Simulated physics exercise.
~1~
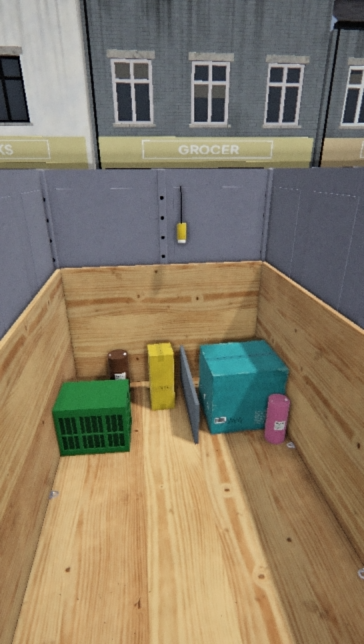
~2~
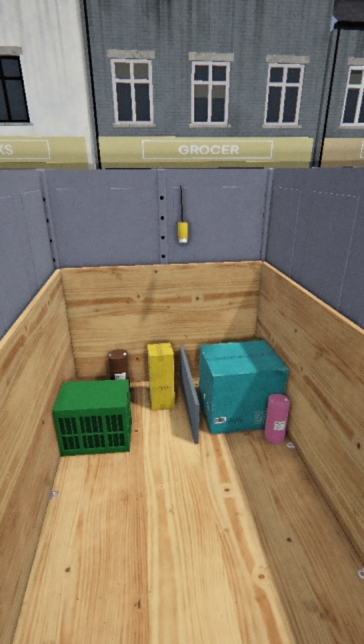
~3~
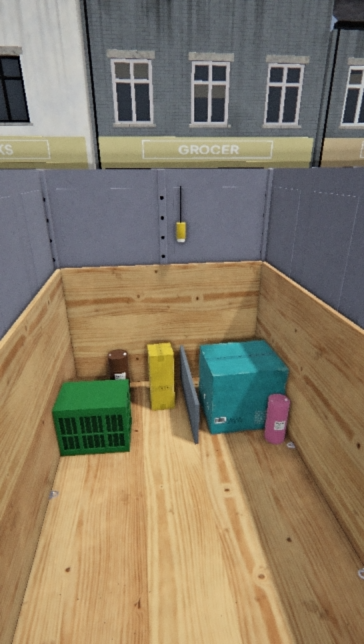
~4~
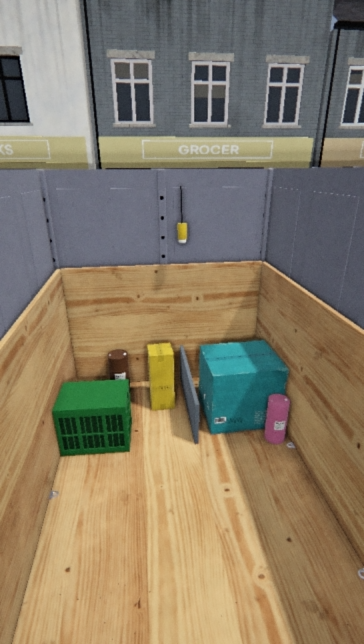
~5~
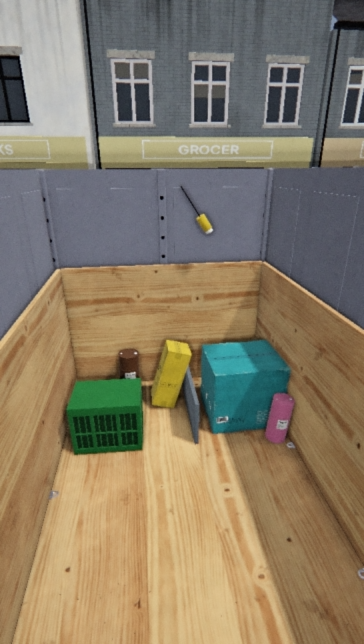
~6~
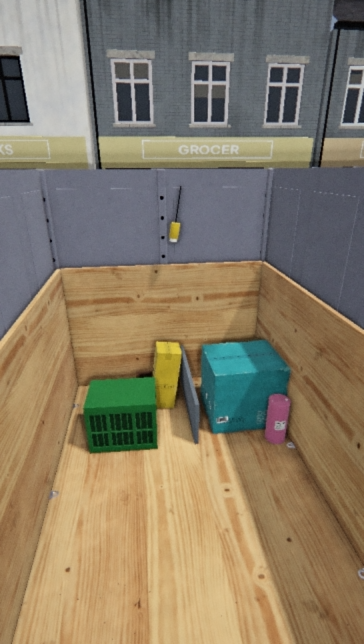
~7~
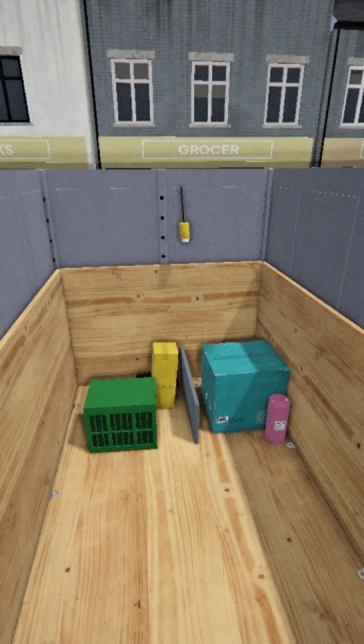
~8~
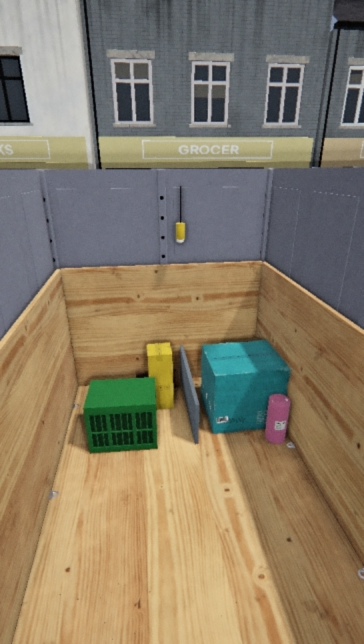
In a van's load bay, the green chest slides right and the brown canister topples behind it.
